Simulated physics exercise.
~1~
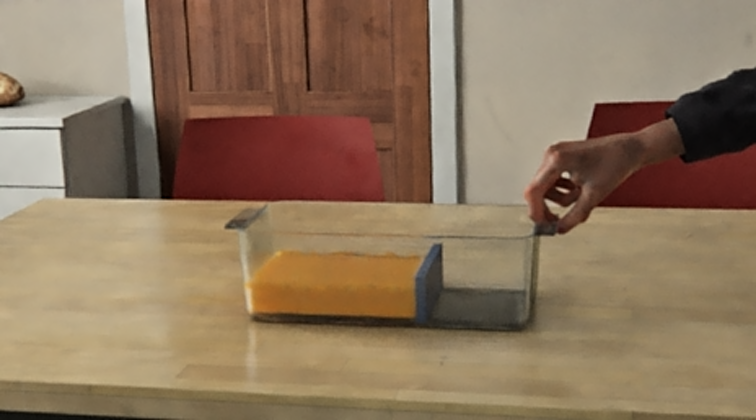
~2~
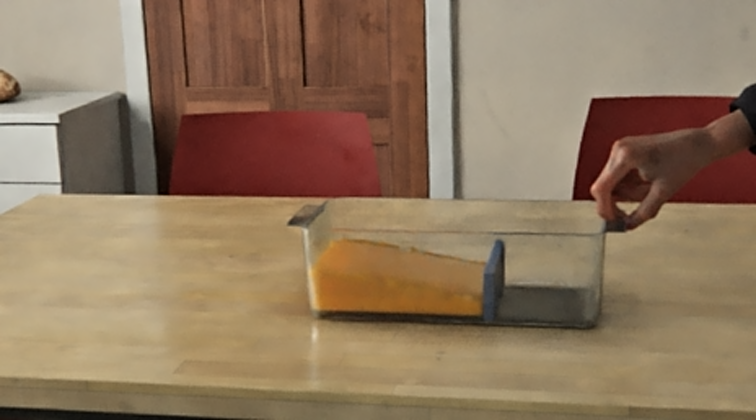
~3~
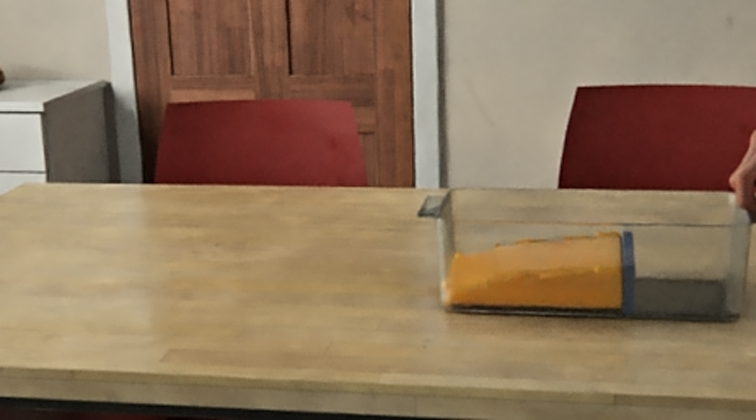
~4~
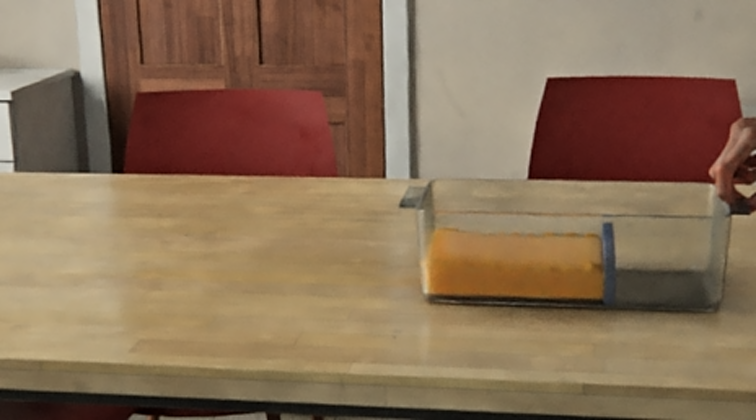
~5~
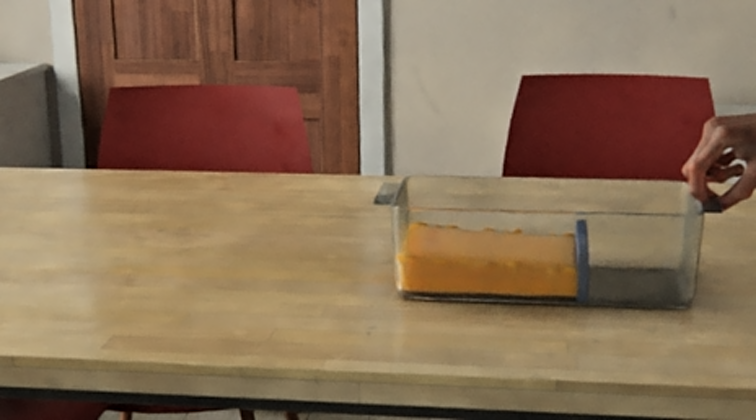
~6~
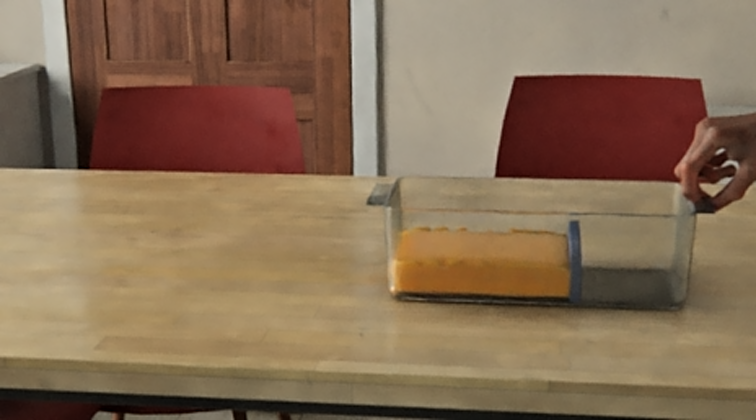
On a wooden table, a hand pulls a clear box right, sloshing orange juice behind its divider.
